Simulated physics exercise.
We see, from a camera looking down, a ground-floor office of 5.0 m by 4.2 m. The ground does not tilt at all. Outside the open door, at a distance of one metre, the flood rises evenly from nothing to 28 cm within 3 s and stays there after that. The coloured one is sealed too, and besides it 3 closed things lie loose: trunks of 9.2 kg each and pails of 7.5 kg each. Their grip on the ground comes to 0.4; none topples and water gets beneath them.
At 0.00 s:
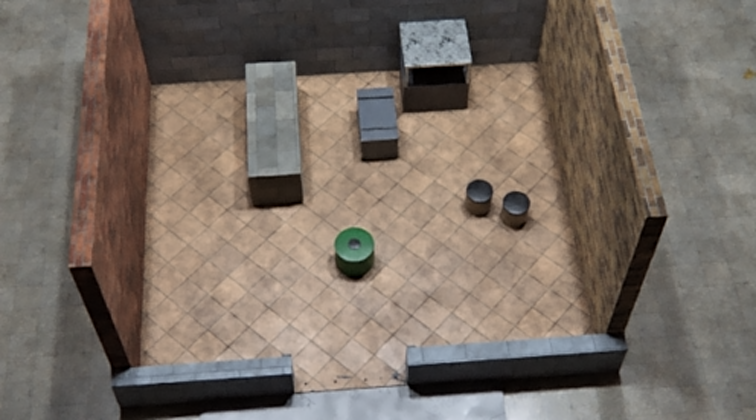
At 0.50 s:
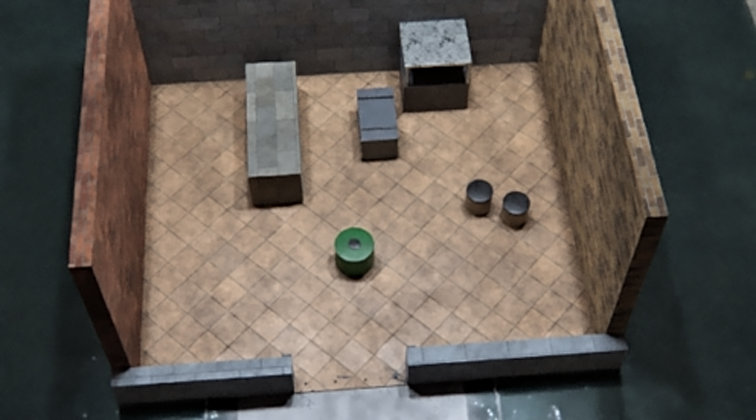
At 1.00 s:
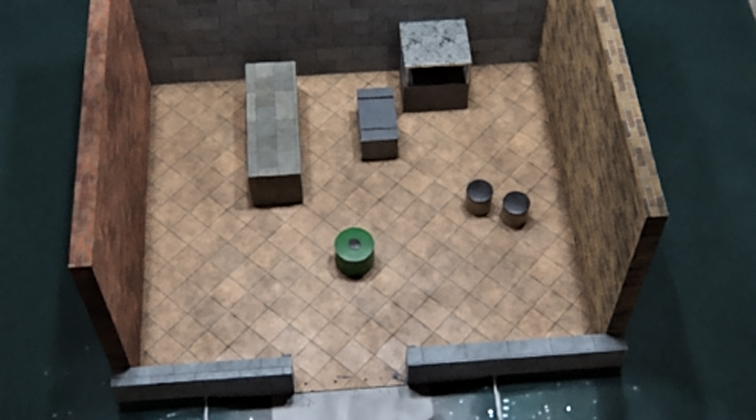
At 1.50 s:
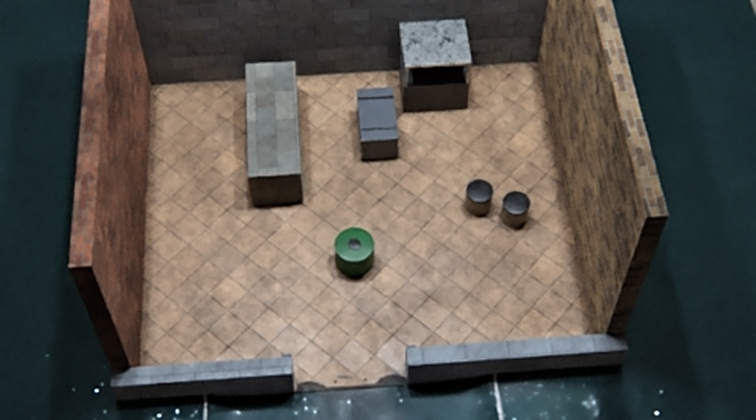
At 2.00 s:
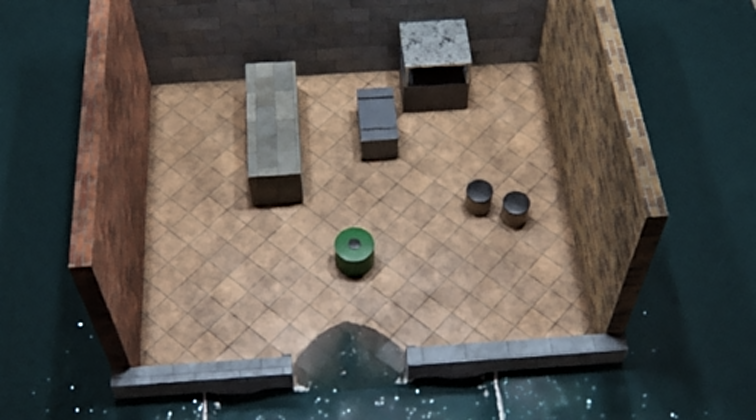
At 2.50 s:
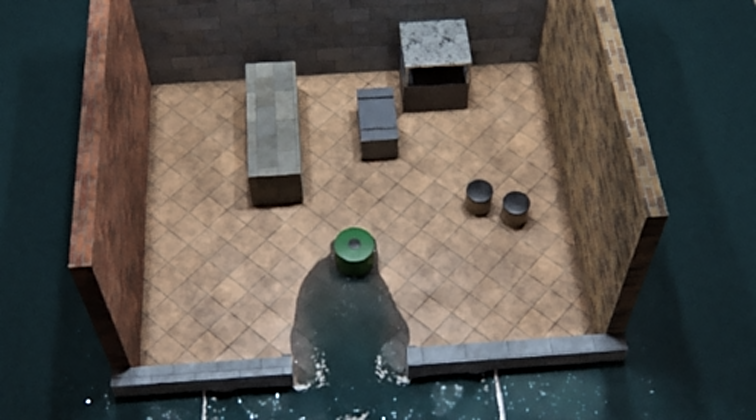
Dark water spreading around a walled room seen from above, then flowing through the front opening across tan tiles to a green tub.
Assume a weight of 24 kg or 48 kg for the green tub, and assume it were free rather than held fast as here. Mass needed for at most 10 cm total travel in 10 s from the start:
It needs the bigger one.
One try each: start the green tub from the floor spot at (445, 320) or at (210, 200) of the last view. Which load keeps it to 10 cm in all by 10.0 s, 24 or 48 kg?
The first try gives success with both; the second gives success with heavier only.
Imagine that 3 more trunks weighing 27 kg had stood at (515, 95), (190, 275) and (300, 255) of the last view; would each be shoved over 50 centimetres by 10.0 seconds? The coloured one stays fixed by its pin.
Listed in turn, they go beneath the bar, over the bar, over the bar.
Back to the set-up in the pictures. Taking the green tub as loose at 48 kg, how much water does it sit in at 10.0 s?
Close to 10 cm deep.
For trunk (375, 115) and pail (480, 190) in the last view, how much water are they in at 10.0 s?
Depth approx. 11 cm / 14 cm.
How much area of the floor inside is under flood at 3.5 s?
Around 6.0 m2 of it.
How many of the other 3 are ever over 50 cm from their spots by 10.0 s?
The answer here is 3.
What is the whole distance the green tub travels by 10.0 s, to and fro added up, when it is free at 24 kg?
Adding it all up, something like 140 cm.
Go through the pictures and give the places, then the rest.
In the first picture, the green tub at (354, 244), on the bottom; water covers 0.0 m2; 0 of 4 have shifted.
In the second picture, the green tub at (354, 244) rests on the ground; water covers 0.0 m2; 0 of 4 have shifted.
In the third picture, the green tub at (354, 244) rests on the ground; 0.0 m2 under water; 0 of 4 have shifted.
In the fourth picture, the green tub at (354, 244), on the bottom; water covers 0.0 m2; 0 of 4 have shifted.
In the fifth picture, the green tub at (354, 244) rests on the ground; water covers 0.5 m2; 0 of 4 have shifted.
In the sixth picture, the green tub at (354, 244), on the bottom; water covers 1.4 m2; 0 of 4 have shifted.
After 3.5 s the green tub would be 10 cm from its start with 24 kg and 0 cm from its start with 48 kg; 8 cm of water round it then.
After 4.5 s the green tub would be 56 cm from its start with 24 kg and 0 cm from its start with 48 kg; 8 cm of water round it then.
After 7.0 s the green tub would be 83 cm from its start with 24 kg and 0 cm from its start with 48 kg; 8 cm of water round it then.
After 10.0 s the green tub would be 126 cm from its start with 24 kg and 0 cm from its start with 48 kg; 10 cm of water round it then.
